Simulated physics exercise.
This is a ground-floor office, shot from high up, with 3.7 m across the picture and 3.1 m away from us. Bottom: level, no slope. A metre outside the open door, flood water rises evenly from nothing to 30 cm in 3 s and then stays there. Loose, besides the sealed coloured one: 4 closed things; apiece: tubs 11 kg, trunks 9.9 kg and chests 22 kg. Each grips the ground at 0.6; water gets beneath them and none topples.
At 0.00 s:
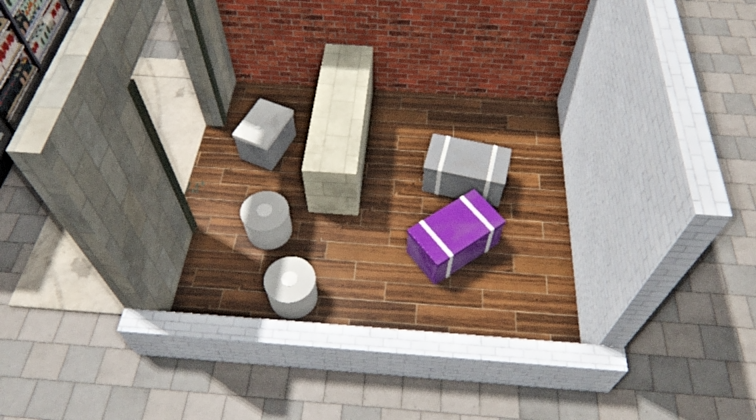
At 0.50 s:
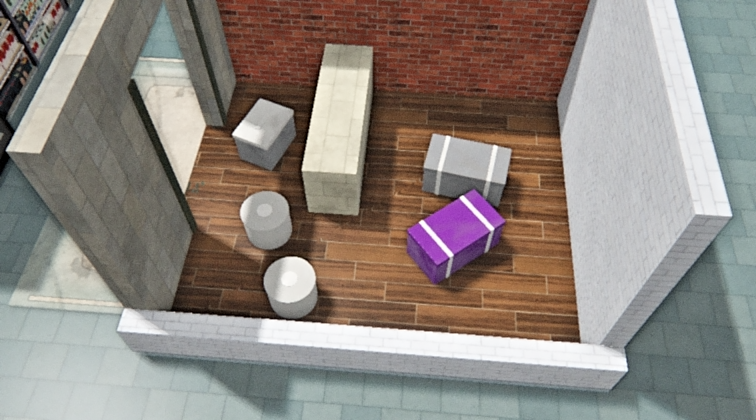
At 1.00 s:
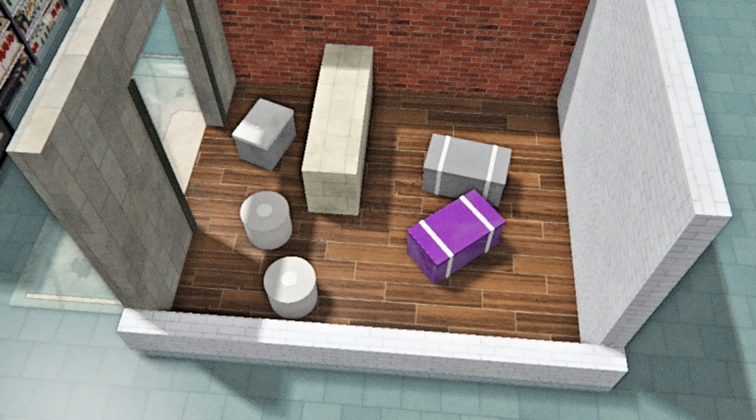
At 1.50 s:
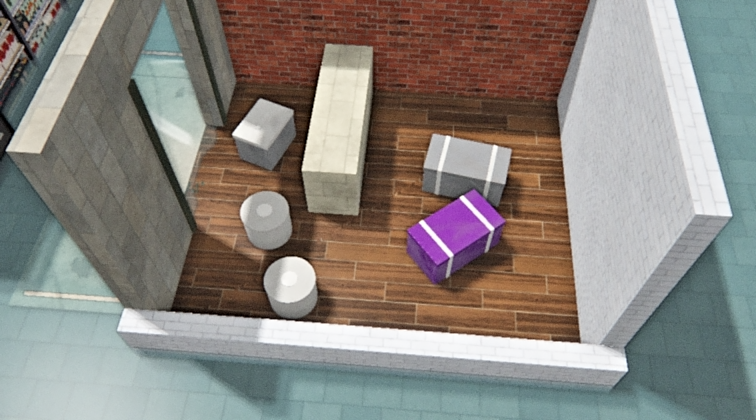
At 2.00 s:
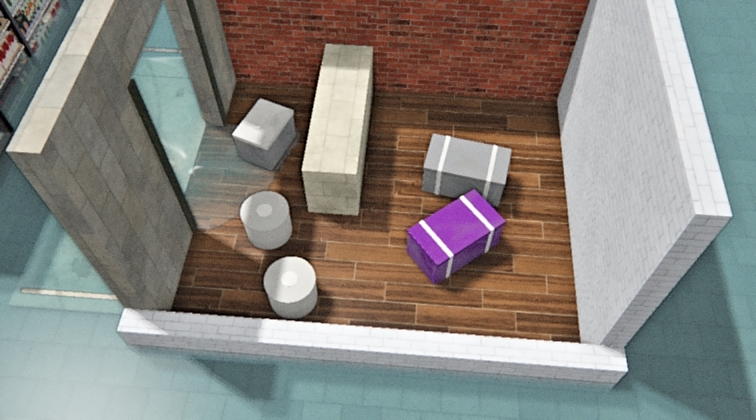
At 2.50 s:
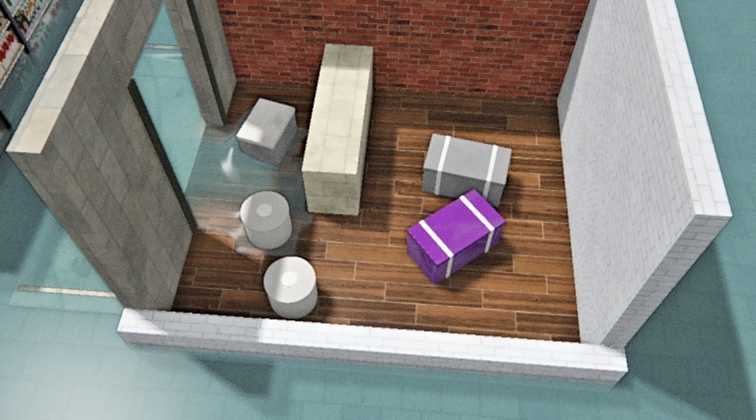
Water covers the grey paving outside in a blue-green sheet, then slides through the open doorway on the left and spreads across the wooden floor around the grey block and the nearer pale cylinder. The brick-backed office is seen from high above by a still camera. A long cream block stands mid-room, with a second pale cylinder at lower left and grey and purple white-banded trunks at right, all unmoving.
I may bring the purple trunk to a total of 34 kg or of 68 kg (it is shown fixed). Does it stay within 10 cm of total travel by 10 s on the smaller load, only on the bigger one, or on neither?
Only on the bigger one.
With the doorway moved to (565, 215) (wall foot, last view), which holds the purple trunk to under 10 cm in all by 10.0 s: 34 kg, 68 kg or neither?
Under that setup, neither option succeeds.
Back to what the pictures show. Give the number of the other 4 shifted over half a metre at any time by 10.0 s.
4.
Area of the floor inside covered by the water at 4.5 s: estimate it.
The covered patch comes to about 6.5 m2.
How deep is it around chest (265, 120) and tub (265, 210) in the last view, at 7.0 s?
23 and 12 cm.
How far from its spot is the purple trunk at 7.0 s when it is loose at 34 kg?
Shift: Roughly 5 cm.
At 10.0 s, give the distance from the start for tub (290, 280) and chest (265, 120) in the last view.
The first is 250 cm from its start, the second 60 cm.
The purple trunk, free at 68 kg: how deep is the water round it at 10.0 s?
13 cm, roughly.
After 3.5 s the purple trunk would be 0 cm from its start with 34 kg and 0 cm from its start with 68 kg; 0 cm of water round it then.
After 4.5 s the purple trunk would be 0 cm from its start with 34 kg and 0 cm from its start with 68 kg; 3 cm of water round it then.
After 7.0 s the purple trunk would be 3 cm from its start with 34 kg and 0 cm from its start with 68 kg; 7 cm of water round it then.
After 10.0 s the purple trunk would be 67 cm from its start with 34 kg and 0 cm from its start with 68 kg; 13 cm of water round it then.
